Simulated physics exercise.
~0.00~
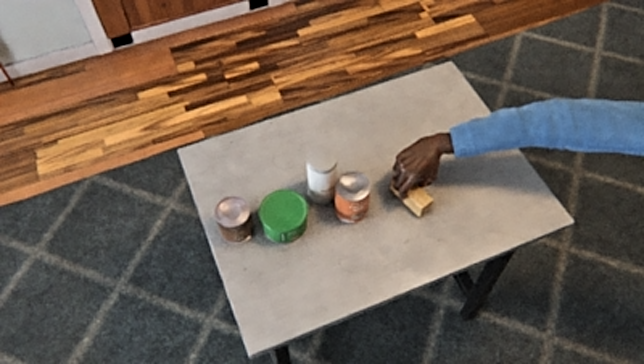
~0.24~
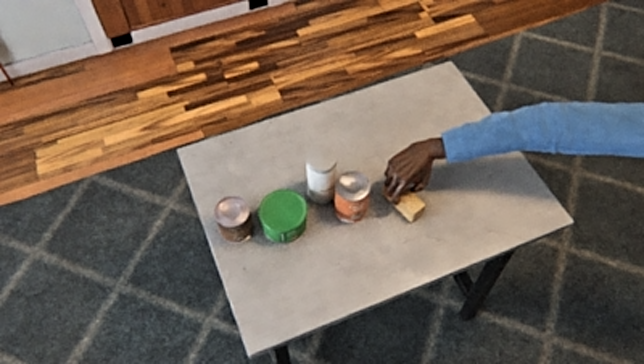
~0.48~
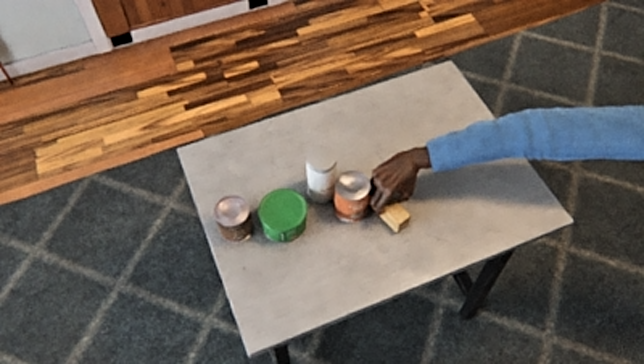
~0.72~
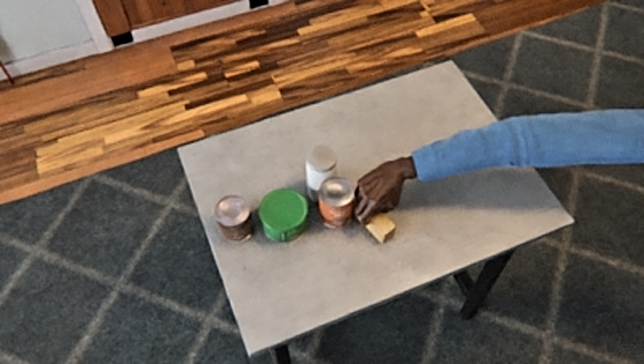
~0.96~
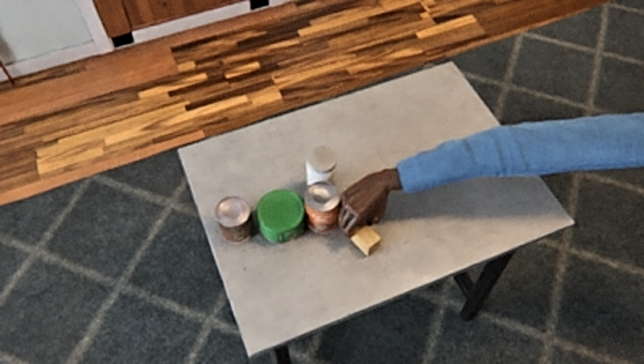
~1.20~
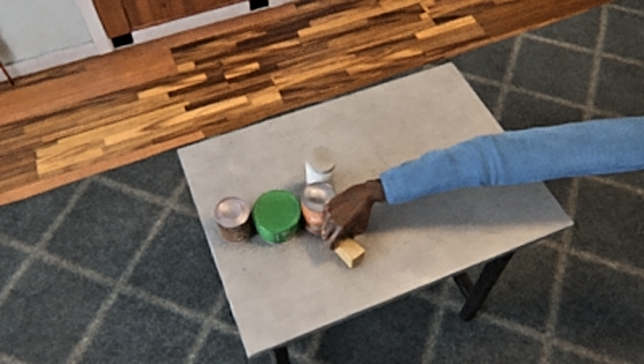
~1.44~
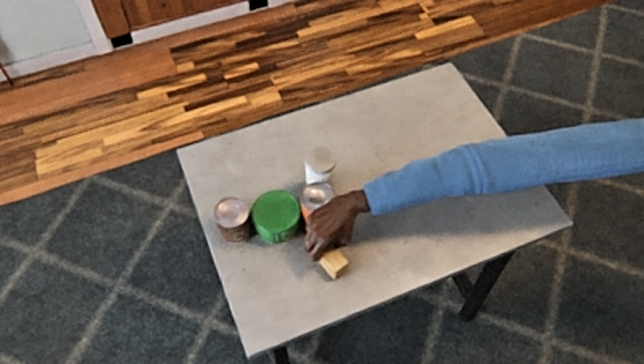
A hand in a blue sleeve slid a small wooden block left and toward the near edge of a grey table, nudging an orange tin a short way toward a green tub, and the tin stayed upright beside the tub, brown tin and white jar.
